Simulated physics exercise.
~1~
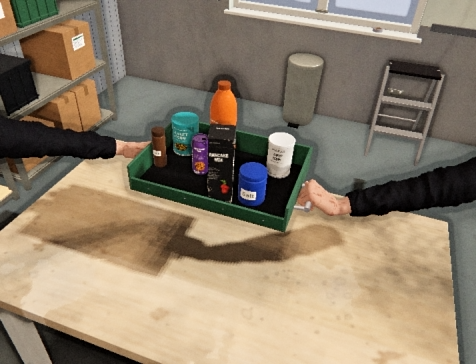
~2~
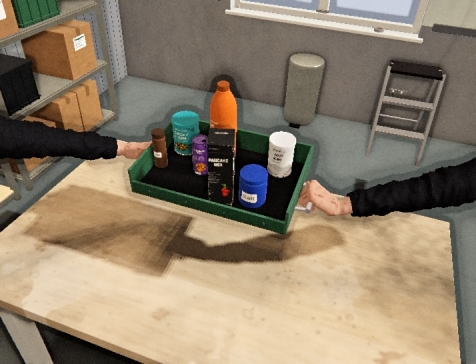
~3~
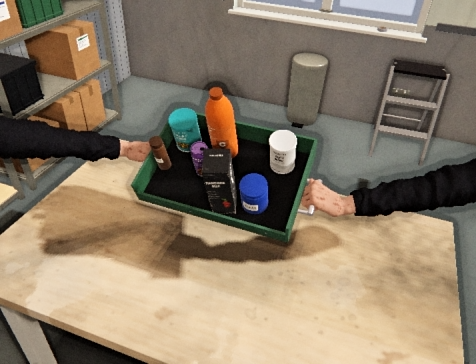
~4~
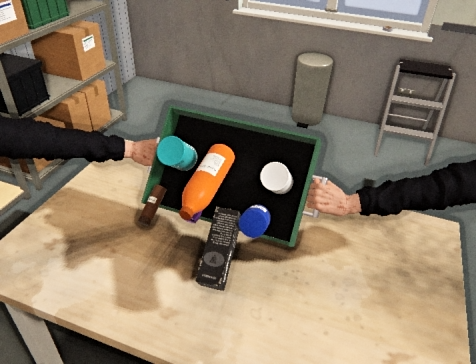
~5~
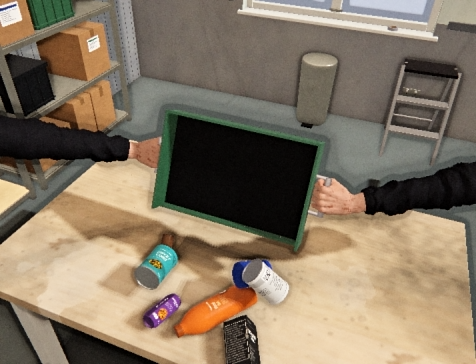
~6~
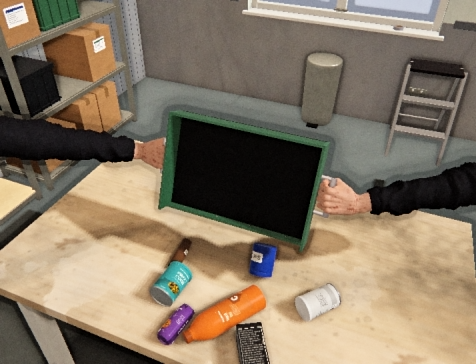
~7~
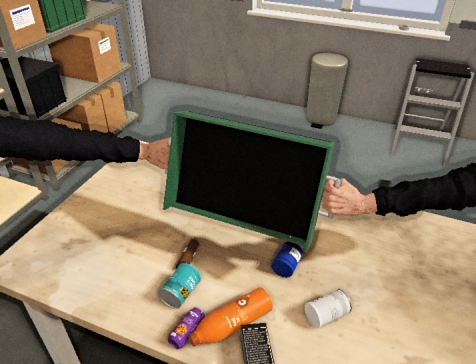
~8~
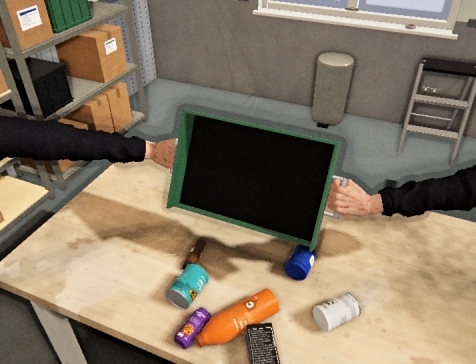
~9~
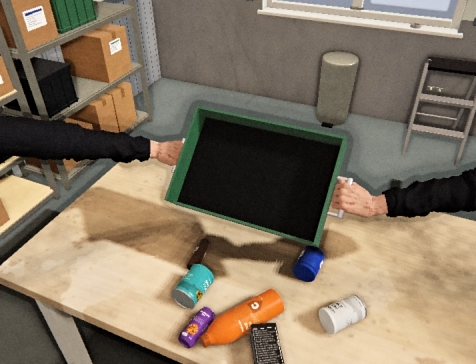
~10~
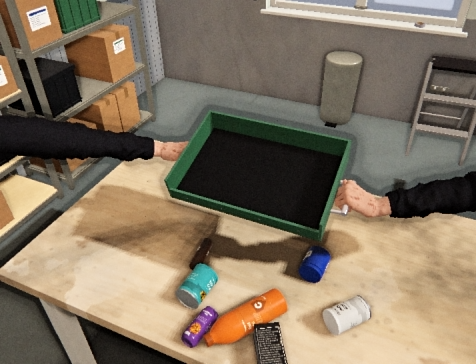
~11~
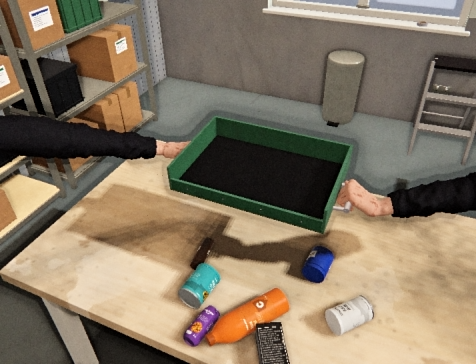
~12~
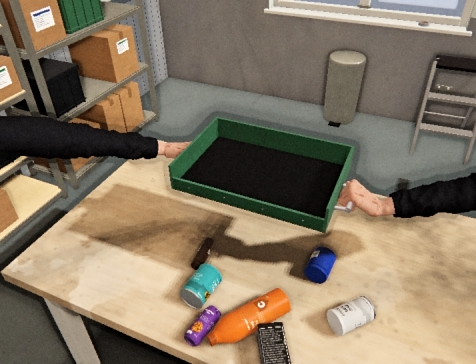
Two hands tip a green crate forward, spilling everything onto the table, then level it empty.
